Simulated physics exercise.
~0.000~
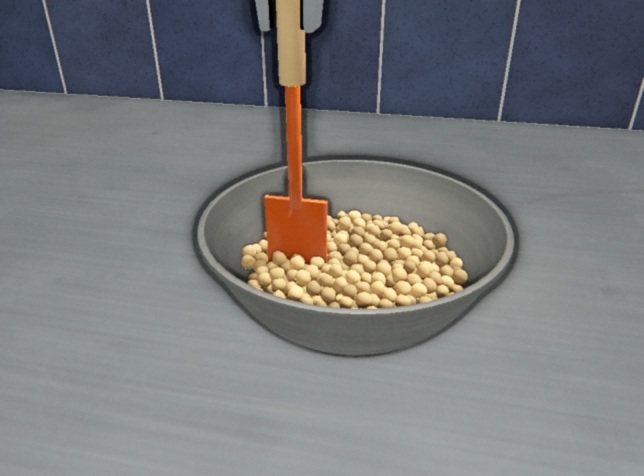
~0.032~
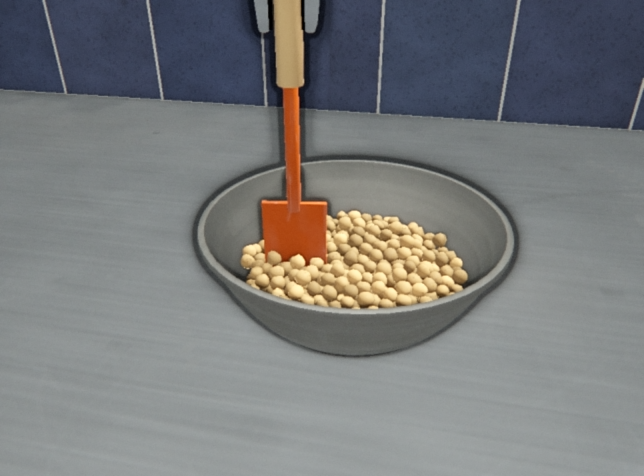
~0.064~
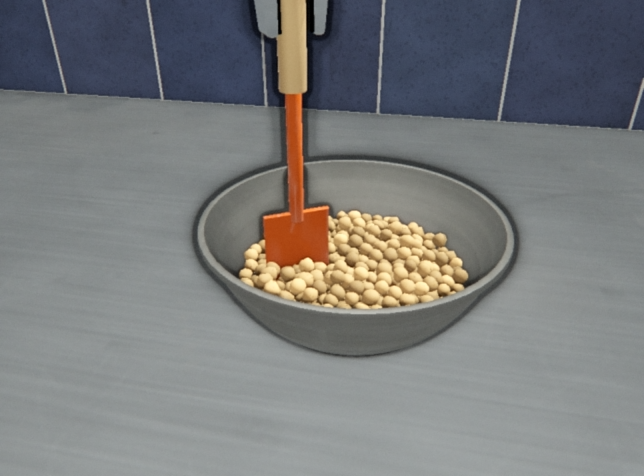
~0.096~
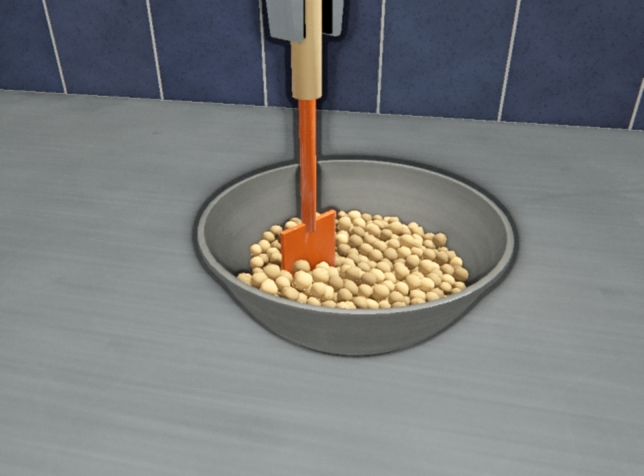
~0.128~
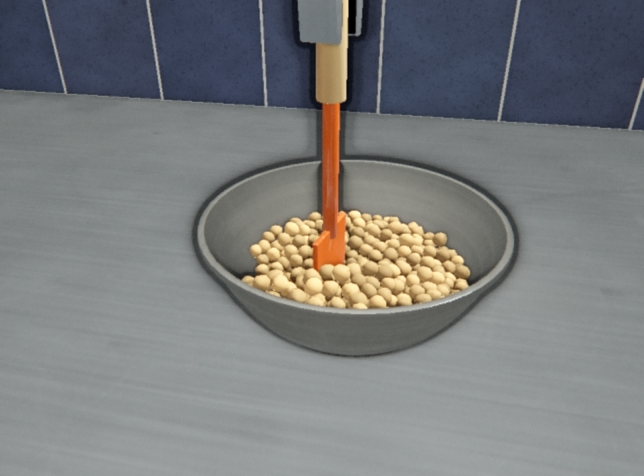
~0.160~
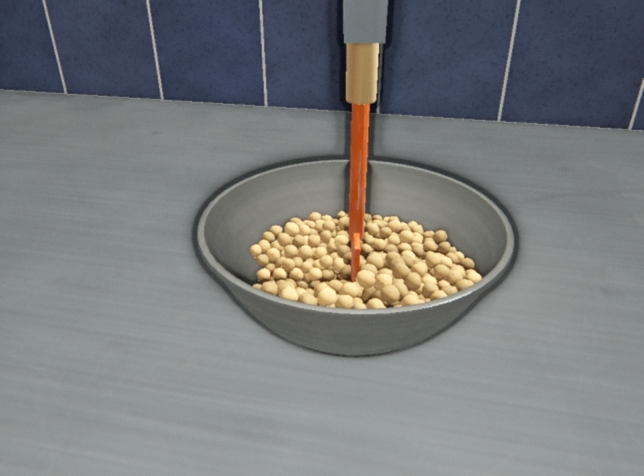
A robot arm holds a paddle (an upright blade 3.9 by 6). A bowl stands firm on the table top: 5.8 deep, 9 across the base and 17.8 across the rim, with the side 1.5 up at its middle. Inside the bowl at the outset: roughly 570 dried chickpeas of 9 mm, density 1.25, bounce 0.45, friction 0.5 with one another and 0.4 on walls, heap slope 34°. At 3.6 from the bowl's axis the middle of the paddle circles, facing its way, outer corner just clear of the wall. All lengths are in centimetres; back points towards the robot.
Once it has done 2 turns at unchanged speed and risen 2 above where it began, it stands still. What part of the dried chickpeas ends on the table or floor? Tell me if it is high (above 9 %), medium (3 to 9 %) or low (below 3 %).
It is medium, 3 to 9 %.
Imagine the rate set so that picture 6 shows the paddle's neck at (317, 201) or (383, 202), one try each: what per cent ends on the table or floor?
Some 0 and 15 per cent respectively.
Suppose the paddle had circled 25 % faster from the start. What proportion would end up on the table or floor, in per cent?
I'd expect about 15 %.
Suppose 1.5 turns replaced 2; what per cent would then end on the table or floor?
About 5 per cent.
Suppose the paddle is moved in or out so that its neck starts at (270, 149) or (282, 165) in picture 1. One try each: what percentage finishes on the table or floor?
Roughly 5 % and 15 %.
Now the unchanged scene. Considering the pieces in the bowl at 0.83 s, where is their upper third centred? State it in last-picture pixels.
Near pixel (388, 245).
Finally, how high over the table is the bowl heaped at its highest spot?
Roughly 5.5 centimetres.
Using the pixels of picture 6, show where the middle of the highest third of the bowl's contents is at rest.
(339, 248).
After 0.50 s, 343° round, highest piece 7 above the table; 548 in the bowl, 21 on the table or floor, 4 in flight or on the tool.
After 0.83 s, 225° round, highest piece 6 above the table; 540 in the bowl, 32 on the table or floor, 1 in flight or on the tool.
After 1.20 s, 0° round, highest piece 5 above the table; 540 in the bowl, 33 on the table or floor.
After 1.90 s, 0° round, highest piece 5 above the table; 540 in the bowl, 33 on the table or floor.
At rest, 540 in the bowl, 33 on the table or floor. That is 6 % on the table or floor.
